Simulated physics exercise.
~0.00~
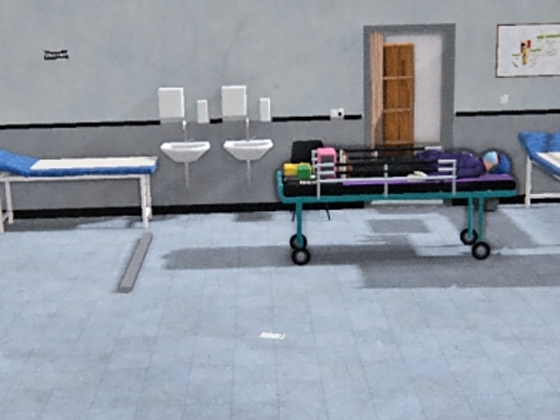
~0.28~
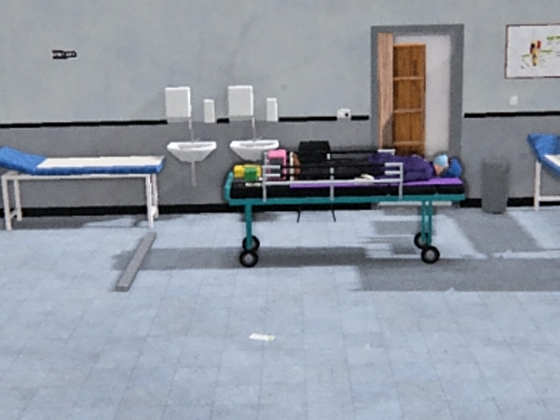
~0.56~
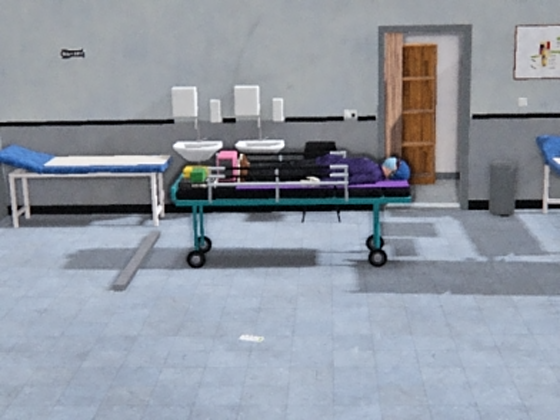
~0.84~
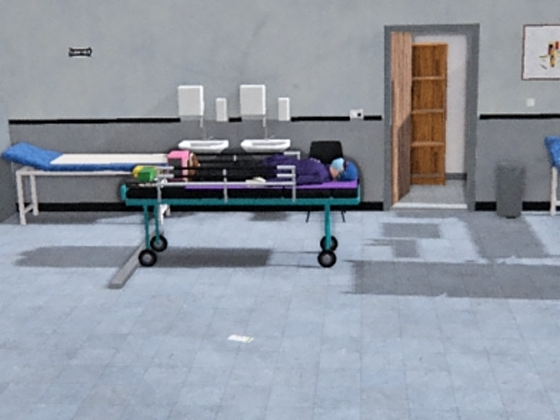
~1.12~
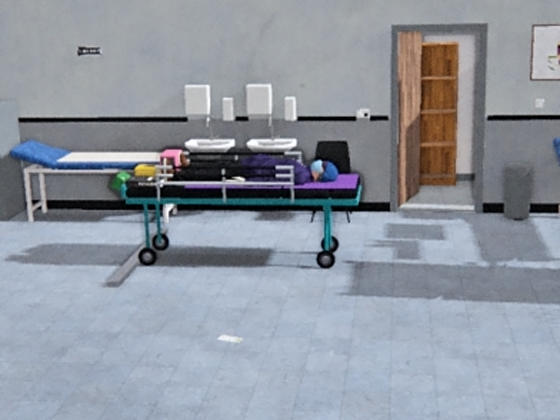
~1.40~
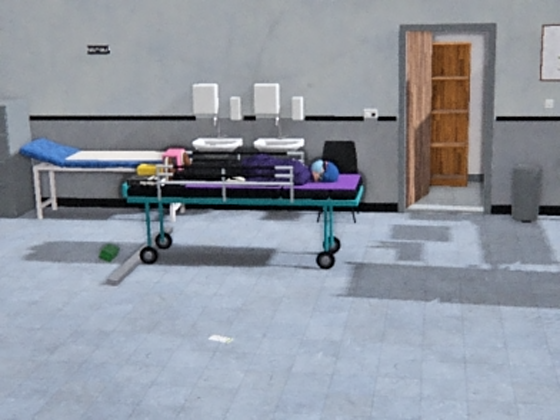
At the start, a teal-framed trolley carries a person in dark clothing lying flat, with a pink monitor, a green box, a yellow case and a dark folder near the feet, past two wall sinks and an open door. The trolley rolls left across the pale tiled floor towards a grey sill. It halts at the sill without tipping. The green box then tips over the left end, while the person and the other items remain aboard. Finally the green box lies on the floor to the left of the trolley, which stands still.
